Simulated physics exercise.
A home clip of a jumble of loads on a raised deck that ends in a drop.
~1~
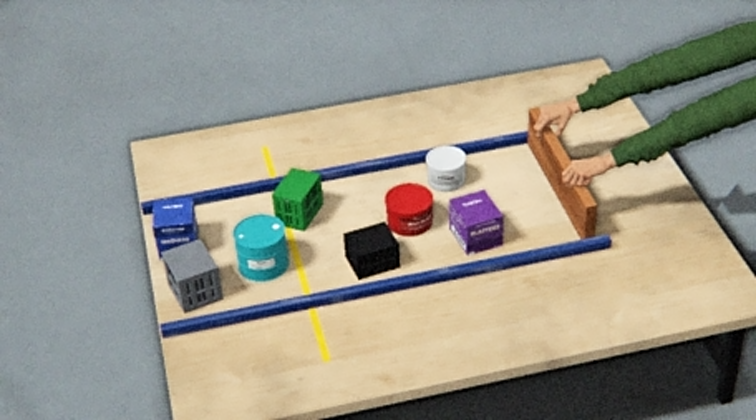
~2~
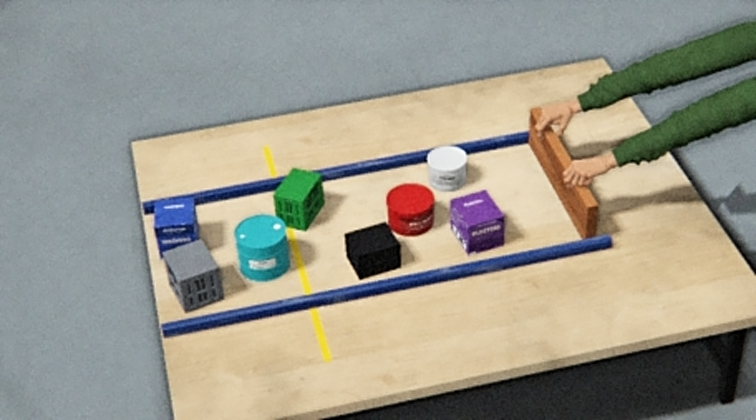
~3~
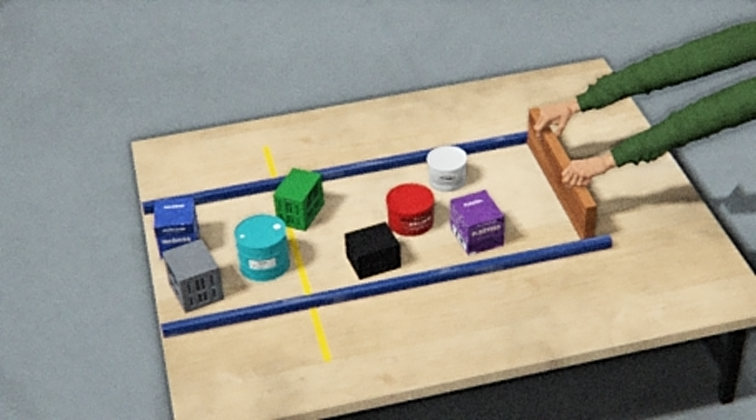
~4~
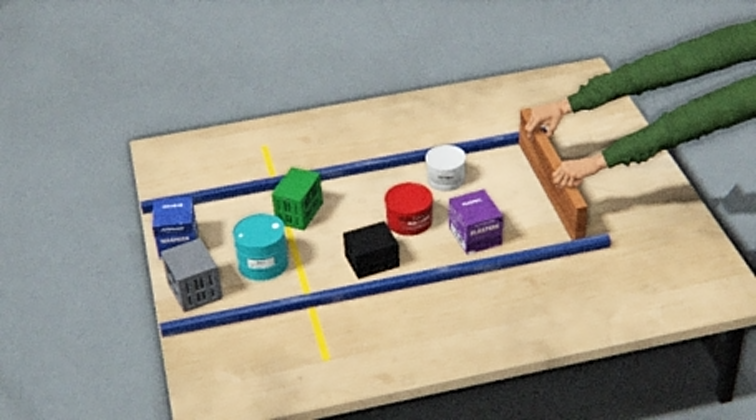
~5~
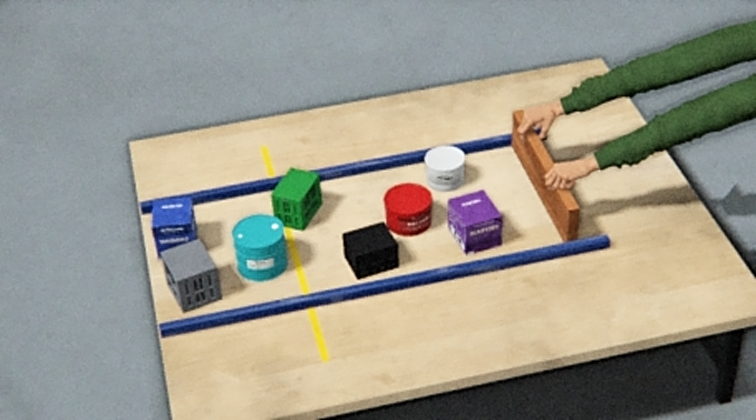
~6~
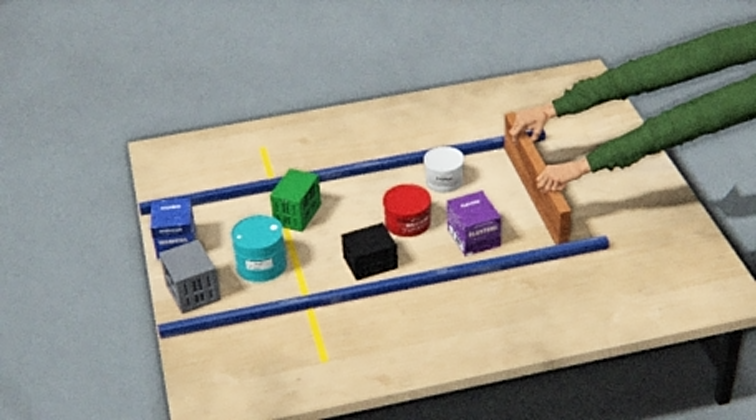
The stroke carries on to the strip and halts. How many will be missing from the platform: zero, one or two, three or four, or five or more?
In the end the number that fall off is zero.
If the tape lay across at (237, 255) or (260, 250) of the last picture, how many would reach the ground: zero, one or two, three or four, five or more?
In that order: Just one or two; none.
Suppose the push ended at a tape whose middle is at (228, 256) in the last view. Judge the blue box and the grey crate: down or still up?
The blue box drops off; the grey crate comes down.
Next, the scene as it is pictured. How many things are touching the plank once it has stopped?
It touches 3.
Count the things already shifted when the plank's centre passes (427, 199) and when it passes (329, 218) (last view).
The counts are 3 and 6.
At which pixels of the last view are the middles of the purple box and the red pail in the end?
First (279, 267), then (266, 238).
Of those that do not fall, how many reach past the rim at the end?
That would be 0.
Soon after, none off yet; blue box at rest near (174, 229); grey crate at rest near (190, 277); turquoise canister at rest near (259, 249).
In the end, the number that fall off is zero.
